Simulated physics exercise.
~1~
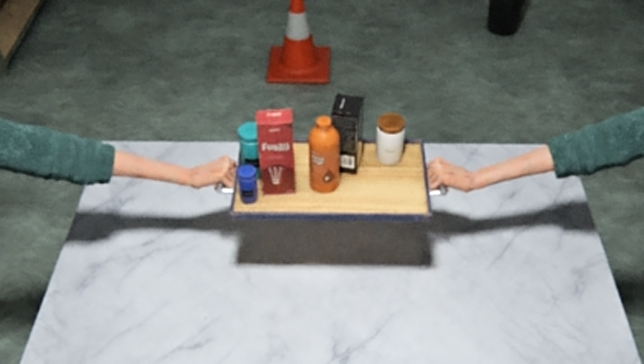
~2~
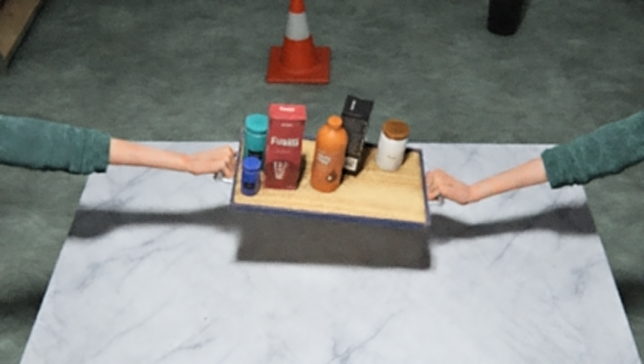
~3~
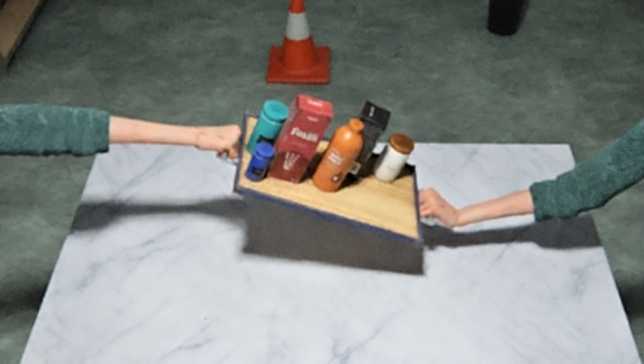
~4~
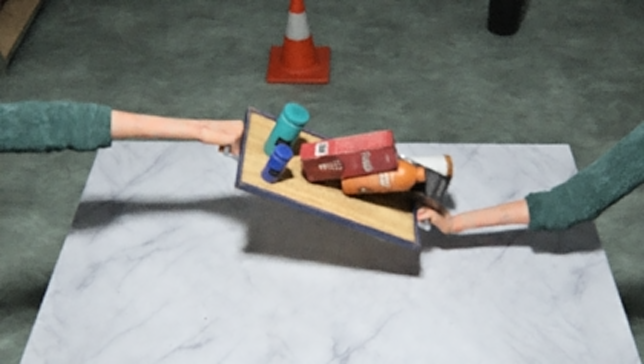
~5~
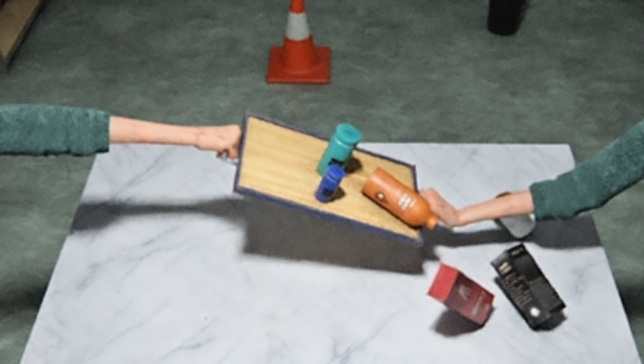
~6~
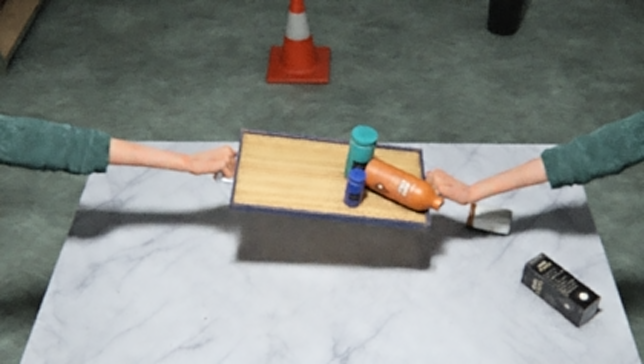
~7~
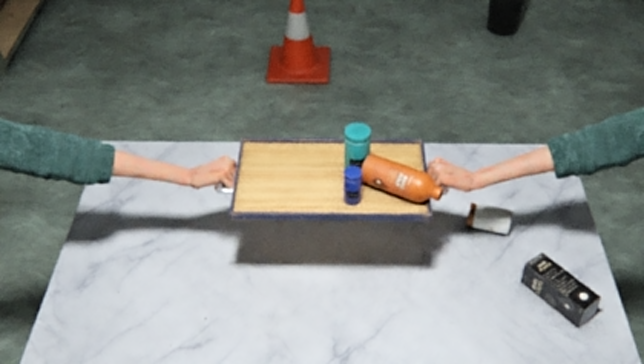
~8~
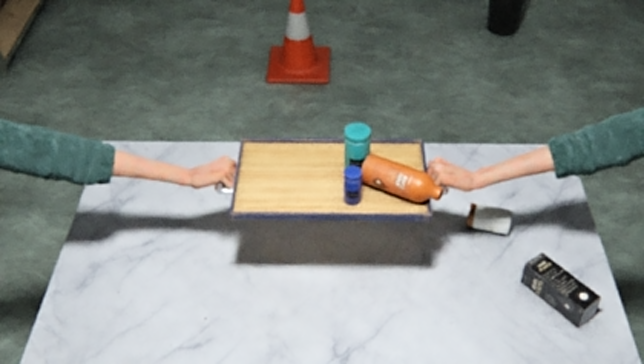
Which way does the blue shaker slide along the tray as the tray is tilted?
The blue shaker slides to the right along the tray.
A tray held by two hands dipped at its right edge, toppling the orange bottle and sending the red carton, black carton and white jar off, then levelled with the bottle lying beside the turquoise jar and blue shaker, which had slid but stood upright.
